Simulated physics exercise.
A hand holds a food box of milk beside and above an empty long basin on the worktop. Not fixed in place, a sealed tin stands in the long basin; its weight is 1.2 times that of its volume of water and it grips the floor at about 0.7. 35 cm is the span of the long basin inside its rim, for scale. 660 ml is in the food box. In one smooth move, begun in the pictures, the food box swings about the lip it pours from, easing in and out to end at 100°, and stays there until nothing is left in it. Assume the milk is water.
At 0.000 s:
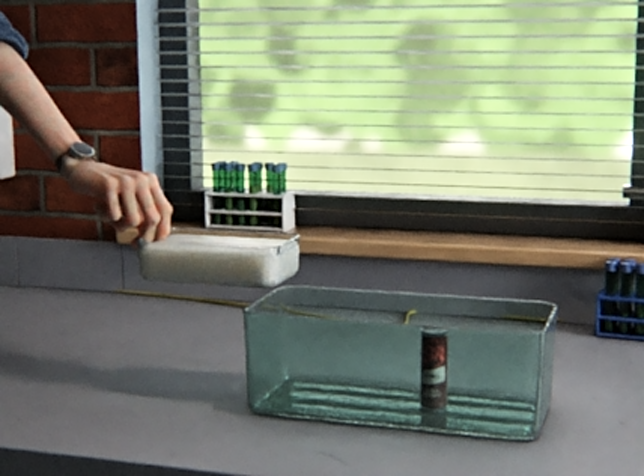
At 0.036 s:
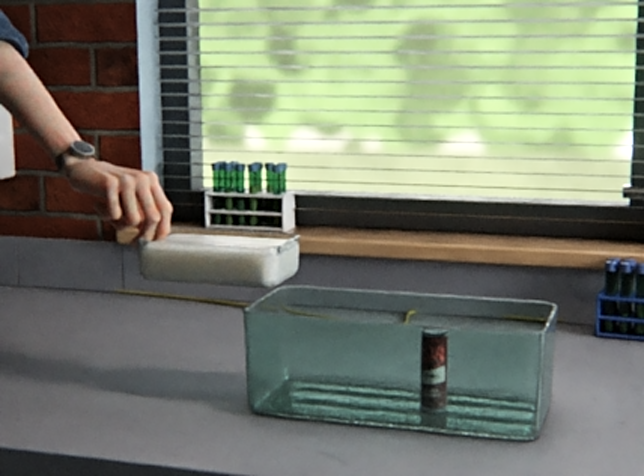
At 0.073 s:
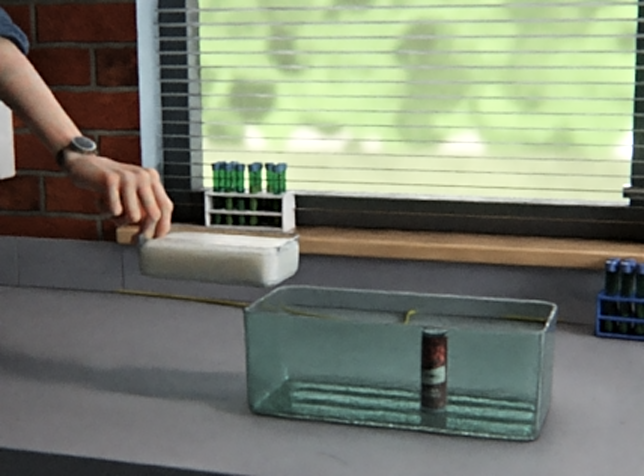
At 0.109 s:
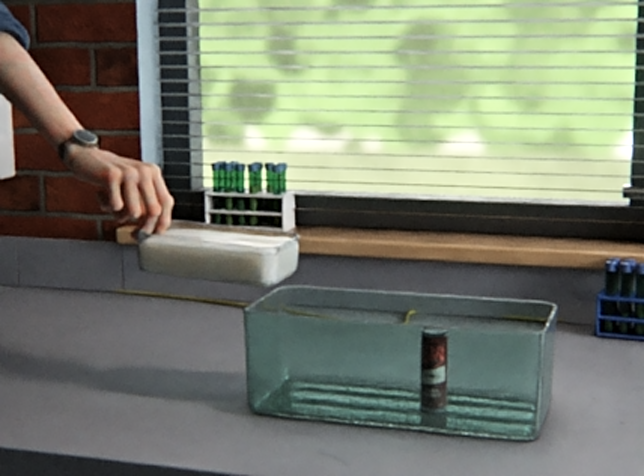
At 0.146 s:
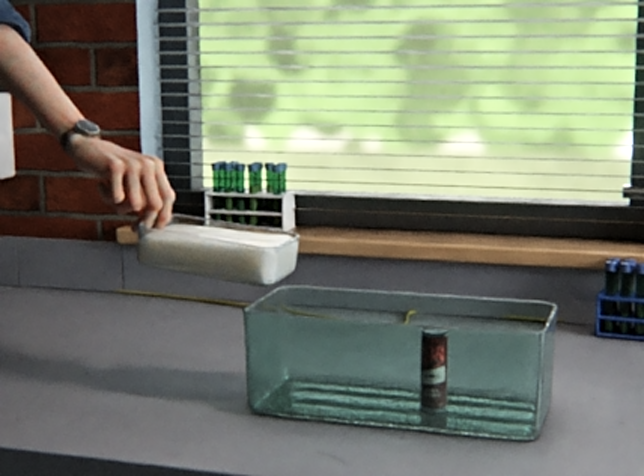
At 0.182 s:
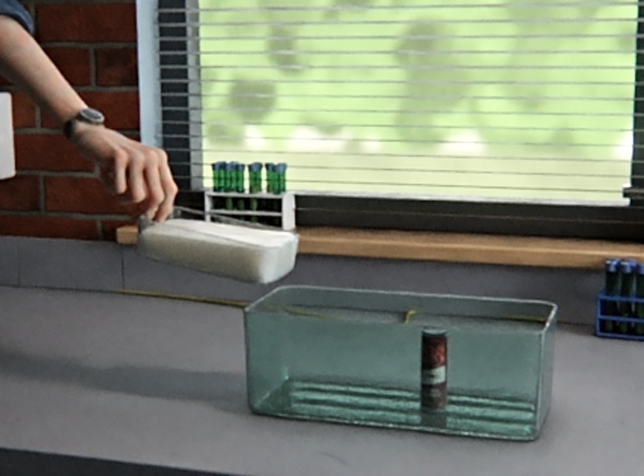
A hand with a dark wristwatch holds a clear food box of white milk at the left, above a grey worktop seen from the front and slightly above. An empty greenish glass basin sits to the right with a dark red tin showing through it, and racks of tubes stand near a blinded window and brick wall. The box stays level at first, then its left end rises slightly as the hand tilts it toward the right, while the camera stays still.
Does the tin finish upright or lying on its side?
It finishes upright.
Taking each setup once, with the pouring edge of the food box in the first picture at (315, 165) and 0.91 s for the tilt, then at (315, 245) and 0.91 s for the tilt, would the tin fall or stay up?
First it stays on its base; then it tips over.
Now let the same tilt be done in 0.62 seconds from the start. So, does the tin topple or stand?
Outcome - the tin comes down.
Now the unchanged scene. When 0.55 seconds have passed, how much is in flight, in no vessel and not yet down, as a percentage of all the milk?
Close to 50 in a hundred.
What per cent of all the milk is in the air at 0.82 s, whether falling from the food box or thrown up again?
Near 2 per cent, I'd say.
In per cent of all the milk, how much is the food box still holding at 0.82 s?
Near 2 percent, more or less.
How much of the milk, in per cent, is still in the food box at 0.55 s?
Portion remaining: Approx. 30 per cent.
Then, 0.55 s in, the tilt is 66° and 30 per cent is still to pour; the tin stands where it began.
Then, 0.82 s in, the tilt is 98° and 2 per cent is still to pour; the tin stands where it began.
Then, 1.10 s in, the tilt is 100° and 0 per cent is still to pour; the tin stands where it began.
Then, 1.41 s in, the tilt is 100° and 0 per cent is still to pour; the tin stands where it began.
Finally, the tin stands where it began.
